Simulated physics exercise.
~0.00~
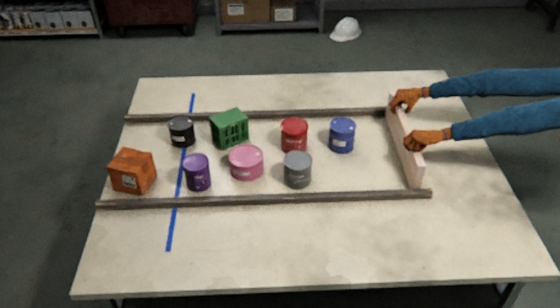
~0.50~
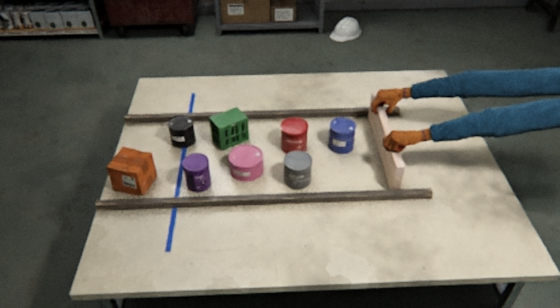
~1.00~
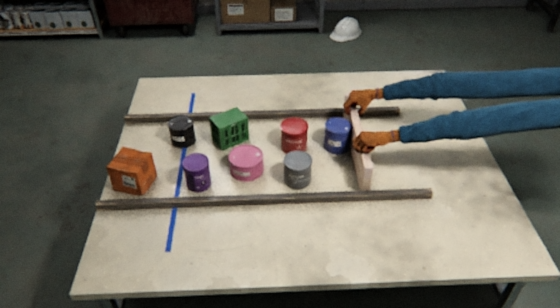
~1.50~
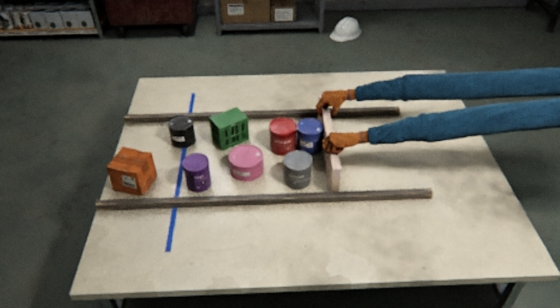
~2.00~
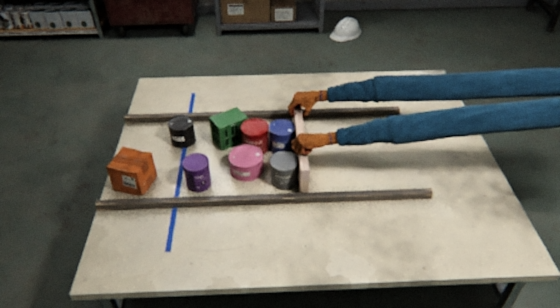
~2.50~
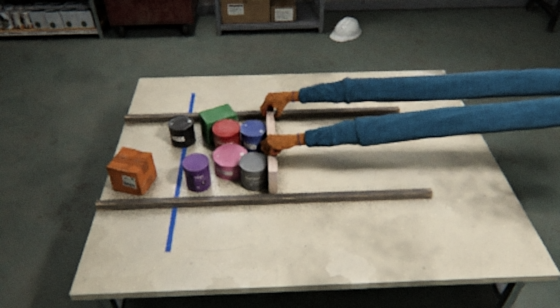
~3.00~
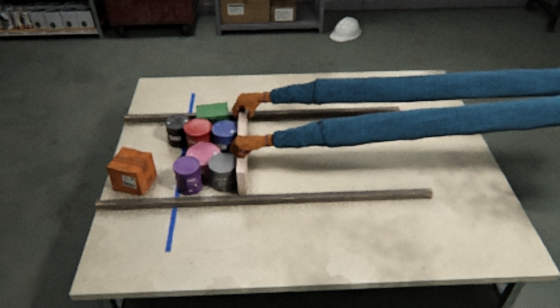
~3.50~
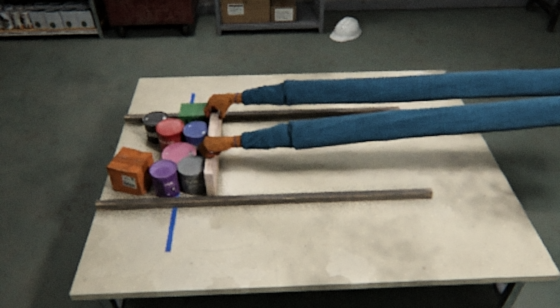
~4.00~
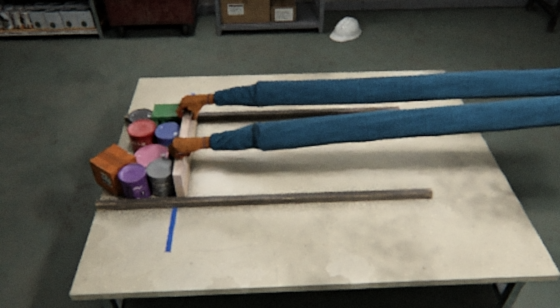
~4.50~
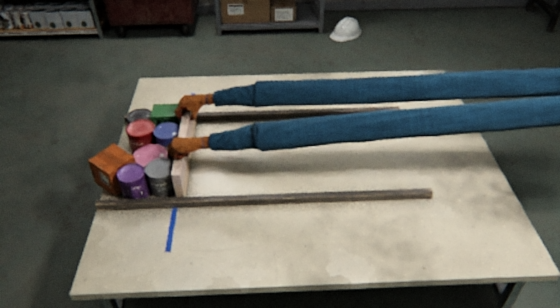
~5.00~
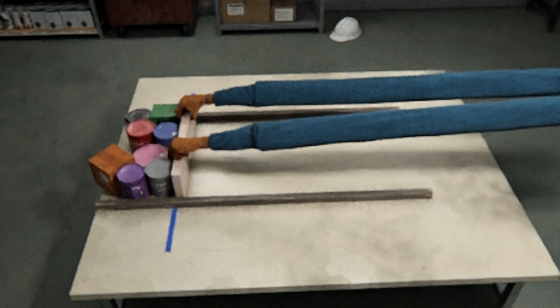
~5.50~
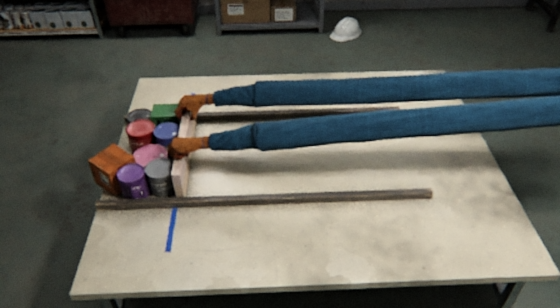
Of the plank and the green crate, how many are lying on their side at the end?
None of them are, as both the plank and the green crate are still upright when the pushing stops.
